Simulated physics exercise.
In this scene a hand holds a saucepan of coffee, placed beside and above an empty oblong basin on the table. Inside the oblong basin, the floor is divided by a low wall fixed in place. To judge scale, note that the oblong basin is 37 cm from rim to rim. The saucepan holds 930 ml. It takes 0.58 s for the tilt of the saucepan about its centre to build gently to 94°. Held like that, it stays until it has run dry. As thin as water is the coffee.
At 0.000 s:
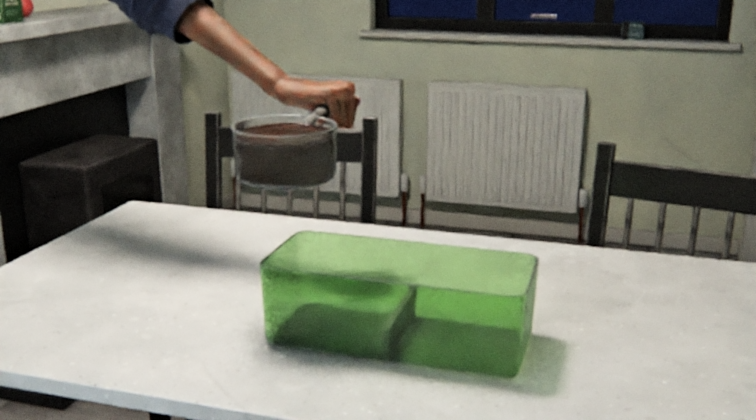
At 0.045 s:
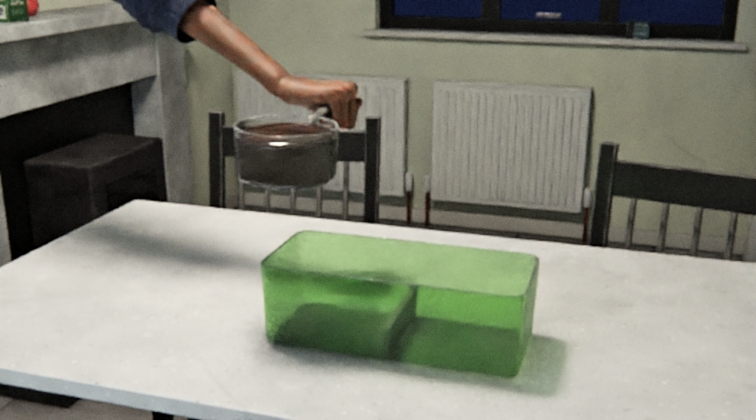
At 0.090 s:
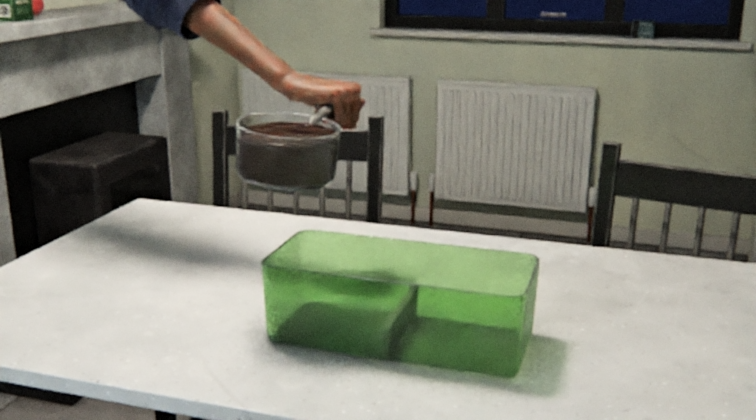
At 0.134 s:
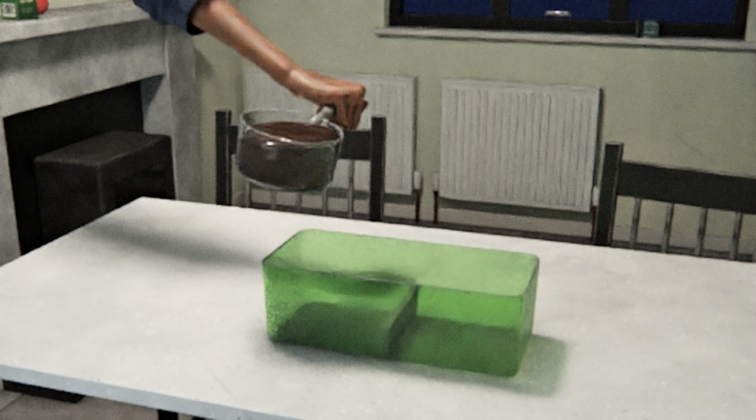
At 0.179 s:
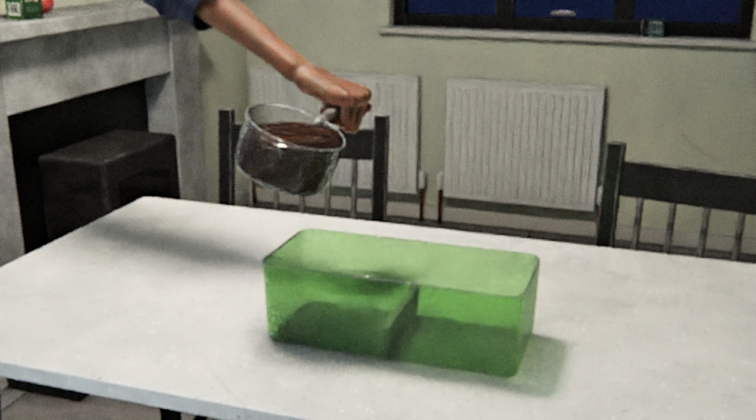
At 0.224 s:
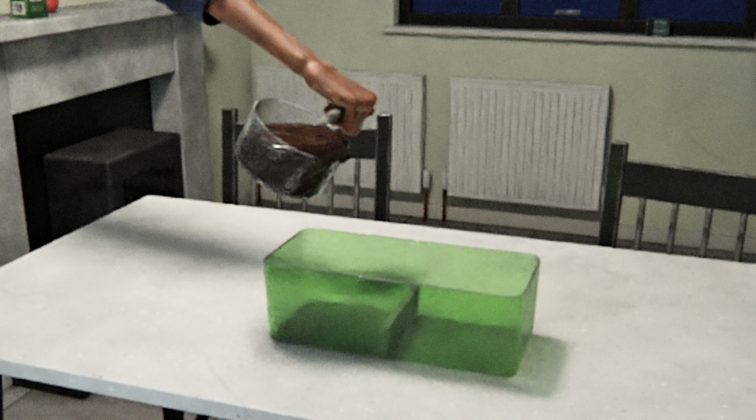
Hand holding a glass saucepan of dark liquid above a white table, gradually tilting it rightward beside a translucent green oblong basin.
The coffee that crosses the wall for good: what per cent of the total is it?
It is about 10 per cent of the total.
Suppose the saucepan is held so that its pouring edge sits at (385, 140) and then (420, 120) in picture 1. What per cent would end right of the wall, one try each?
I'd expect close to 85 per cent and then close to 85 per cent.
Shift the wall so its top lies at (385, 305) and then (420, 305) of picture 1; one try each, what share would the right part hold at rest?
The first try gives 40 percent and the second 10 percent.
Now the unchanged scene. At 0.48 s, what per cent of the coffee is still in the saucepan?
34 %.
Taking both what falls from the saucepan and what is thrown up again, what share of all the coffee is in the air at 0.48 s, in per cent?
44 %.
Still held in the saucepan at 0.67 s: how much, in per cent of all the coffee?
Around 10 in a hundred is still there.
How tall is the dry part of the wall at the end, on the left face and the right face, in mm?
Left 14 mm, right 40 mm.
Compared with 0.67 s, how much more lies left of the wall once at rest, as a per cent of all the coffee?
Around 10 in a hundred.
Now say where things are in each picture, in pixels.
In the first frame, it leans 0°; its right rim is at (333, 130); the coffee meets the walls at (241, 130) and (333, 136); the oblong basin's rim runs from (279, 248) to (532, 277); the wall's top is at (400, 308).
In the second frame, it leans 1°; its right rim is at (335, 131); the coffee meets the walls at (243, 129) and (334, 136).
In the third frame, it leans 5°; its right rim is at (337, 135); the coffee meets the walls at (245, 128) and (336, 138).
In the fourth frame, it leans 12°; its right rim is at (339, 141); the coffee meets the walls at (248, 126) and (339, 139).
In the fifth frame, it leans 20°; its right rim is at (341, 149); the coffee meets the walls at (249, 127) and (343, 143); 1 per cent is over the edge.
In the sixth frame, it leans 31°; its right rim is at (342, 159); the coffee meets the walls at (250, 128) and (342, 150); 4 per cent is over the edge.
Then, 0.48 s in, the tilt is 87° and 34 per cent is still to pour, 21 is left of the wall and 1 right of it.
Then, 0.67 s in, the tilt is 94° and 10 per cent is still to pour, 75 is left of the wall and 7 right of it.
Then, 0.87 s in, the tilt is 94° and 3 per cent is still to pour, 78 is left of the wall and 9 right of it.
Then, 1.08 s in, the tilt is 94° and 1 per cent is still to pour, 83 is left of the wall and 10 right of it.
Finally, 84 per cent lies left of the wall, 10 right of it and 6 outside.
